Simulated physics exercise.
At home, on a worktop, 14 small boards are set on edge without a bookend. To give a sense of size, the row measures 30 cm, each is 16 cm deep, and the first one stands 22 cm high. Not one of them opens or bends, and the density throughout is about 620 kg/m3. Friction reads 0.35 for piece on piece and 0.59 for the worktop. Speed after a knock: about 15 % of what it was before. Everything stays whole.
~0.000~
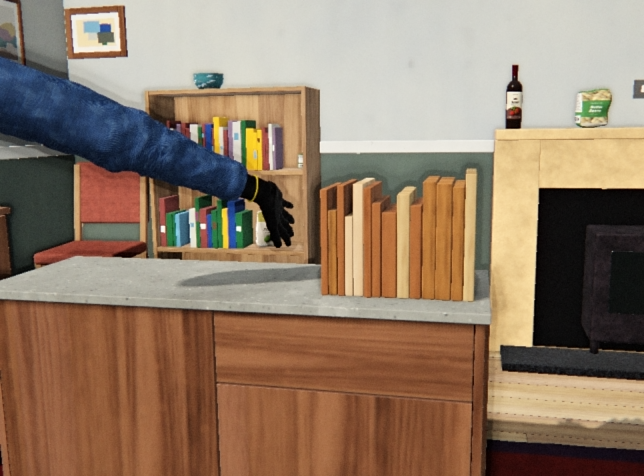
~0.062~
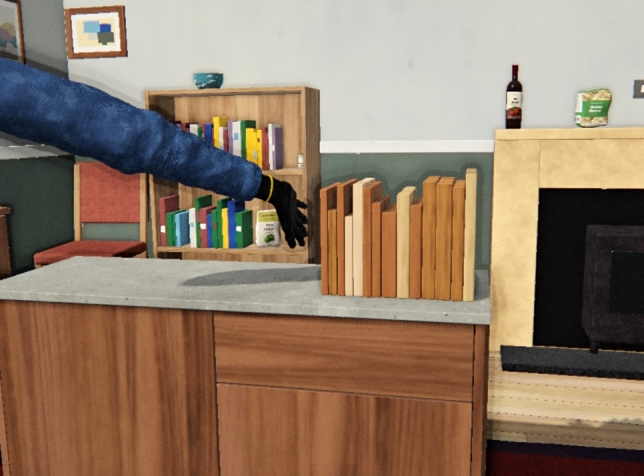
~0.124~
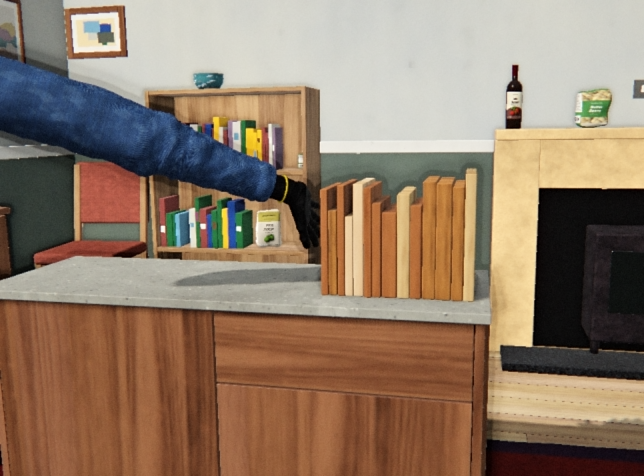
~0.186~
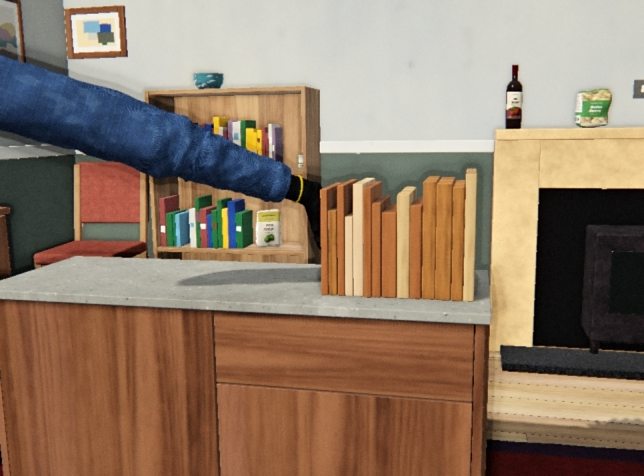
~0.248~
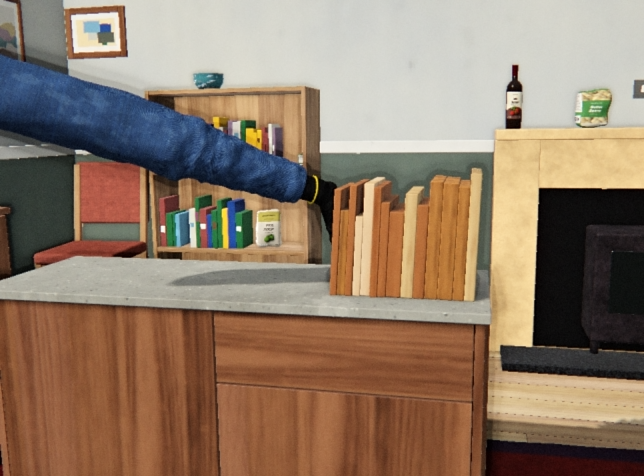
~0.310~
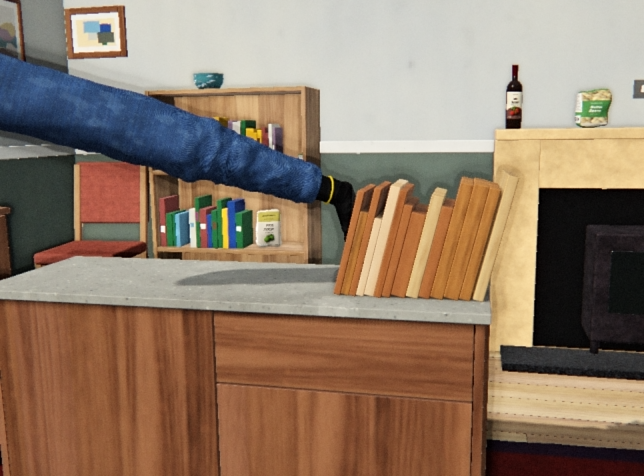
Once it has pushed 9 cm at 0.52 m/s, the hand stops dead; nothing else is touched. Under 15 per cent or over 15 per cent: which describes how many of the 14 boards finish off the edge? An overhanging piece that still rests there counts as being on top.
Finishing off the edge: More than 15 per cent.
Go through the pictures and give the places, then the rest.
In the first frame (places mark the middle of the side facing us), hand (268, 206) 10 cm from the first; nothing disturbed.
Hand (282, 206) 7 cm from the first, in the second frame.
Hand (297, 206) 40 mm from the first, in the third frame.
Hand (312, 206) 7 mm from the first, in the fourth frame.
Hand (326, 206) 25 mm in; steepest lean 3°, the board at (343, 254); 7 disturbed, none off the edge, in the fifth frame.
Hand (341, 207) 57 mm in; steepest lean 14°, the board at (349, 244); 14 disturbed, none off the edge, in the sixth frame.
After 0.37 s, none of the 14 boards off the edge, 14 disturbed.
After 0.72 s, 3 of the 14 boards off the edge.
After 0.96 s, 4 of the 14 boards off the edge.
At rest (1.3 s), 4 of the 14 boards off the edge. That is 29 per cent.
